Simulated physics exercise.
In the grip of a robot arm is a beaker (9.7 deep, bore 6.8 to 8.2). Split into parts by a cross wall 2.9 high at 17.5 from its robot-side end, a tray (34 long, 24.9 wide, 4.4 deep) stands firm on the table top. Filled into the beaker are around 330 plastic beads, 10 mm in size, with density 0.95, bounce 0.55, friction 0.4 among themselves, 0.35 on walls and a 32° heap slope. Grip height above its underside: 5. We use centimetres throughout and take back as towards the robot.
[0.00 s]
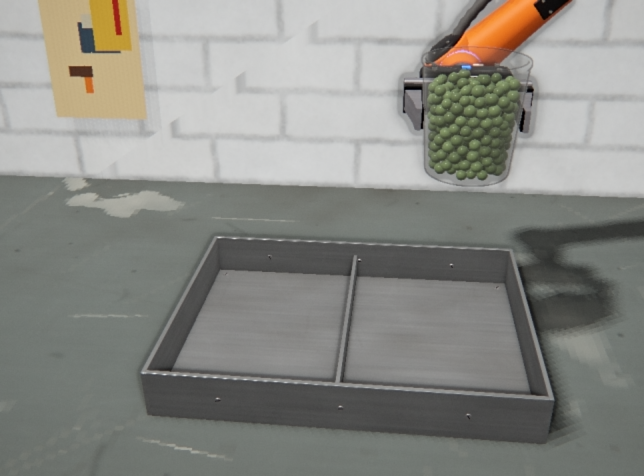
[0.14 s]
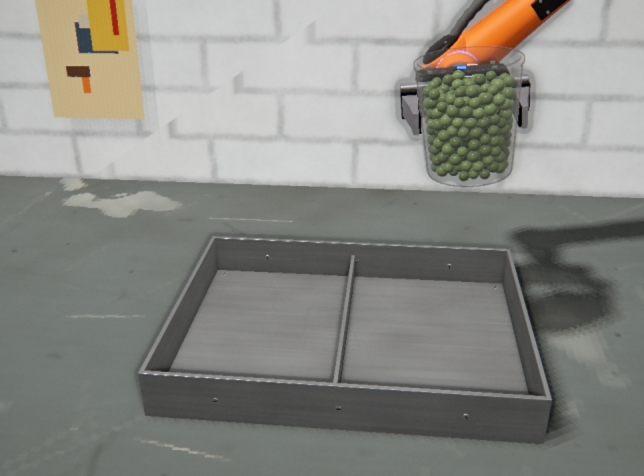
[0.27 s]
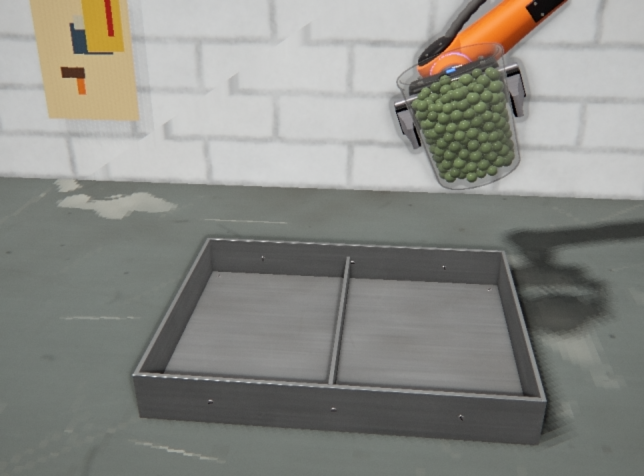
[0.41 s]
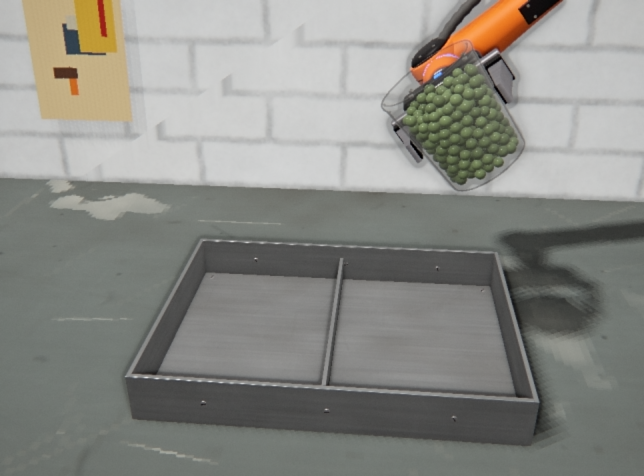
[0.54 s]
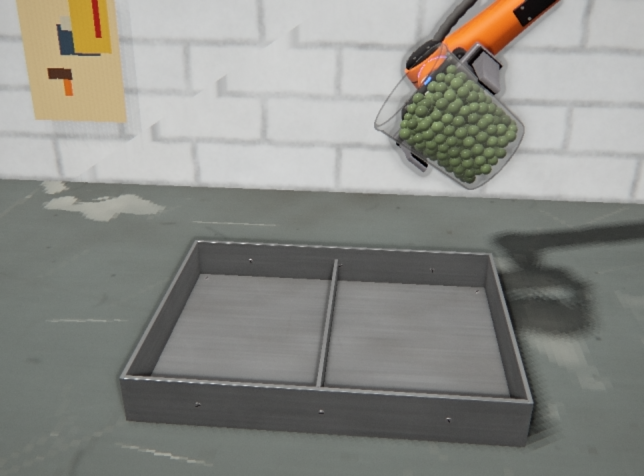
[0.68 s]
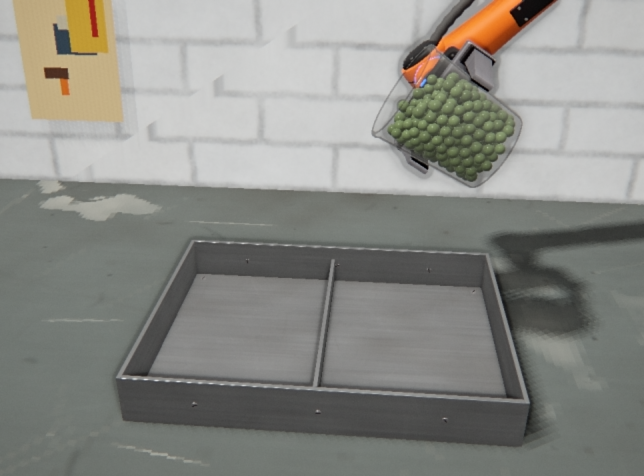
The video shows an orange robotic arm holding a clear beaker full of green beads above a gray, two-section tray; the beaker starts upright, then tilts steadily to the left while the beads stay inside.
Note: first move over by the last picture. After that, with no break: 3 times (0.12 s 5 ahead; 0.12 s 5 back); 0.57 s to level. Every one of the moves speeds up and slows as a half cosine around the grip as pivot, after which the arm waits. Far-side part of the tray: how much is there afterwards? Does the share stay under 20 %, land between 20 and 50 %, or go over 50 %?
It lands between 20 and 50 %.
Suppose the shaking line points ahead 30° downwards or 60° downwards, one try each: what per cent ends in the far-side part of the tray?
Near 15 and 5 percent respectively.
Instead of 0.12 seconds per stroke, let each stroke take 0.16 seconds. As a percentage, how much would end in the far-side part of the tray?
About 15 per cent, then.
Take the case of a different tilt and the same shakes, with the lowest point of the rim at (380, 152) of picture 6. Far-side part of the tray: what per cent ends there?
Somewhere around 65 %.
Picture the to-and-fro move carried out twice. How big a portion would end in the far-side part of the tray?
I'd expect something close to 25 per cent.
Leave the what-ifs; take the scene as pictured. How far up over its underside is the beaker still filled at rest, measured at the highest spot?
Top of the fill: Near 6.5 cm.
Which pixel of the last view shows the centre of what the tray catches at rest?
In the final picture, somewhere near (284, 338).
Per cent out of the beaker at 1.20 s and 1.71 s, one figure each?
35, then 45.
After 1.20 s, tilted 58° forward, highest piece 26 above the table; 212 in the beaker, 57 in the far-side part, 18 in the robot-side part, 45 in flight or on a rim.
After 1.71 s, tilted 25° forward, highest piece 27 above the table; 179 in the beaker, 95 in the far-side part, 51 in the robot-side part, 5 on the table or floor, 2 in flight or on a rim.
After 2.17 s, level, highest piece 26 above the table; 179 in the beaker, 97 in the far-side part, 51 in the robot-side part, 5 on the table or floor.
After 3.22 s, level, highest piece 26 above the table; 179 in the beaker, 97 in the far-side part, 51 in the robot-side part, 5 on the table or floor.
In the end, 179 in the beaker, 97 in the far-side part, 51 in the robot-side part, 5 on the table or floor. That is 29 % in the far-side part of the tray.
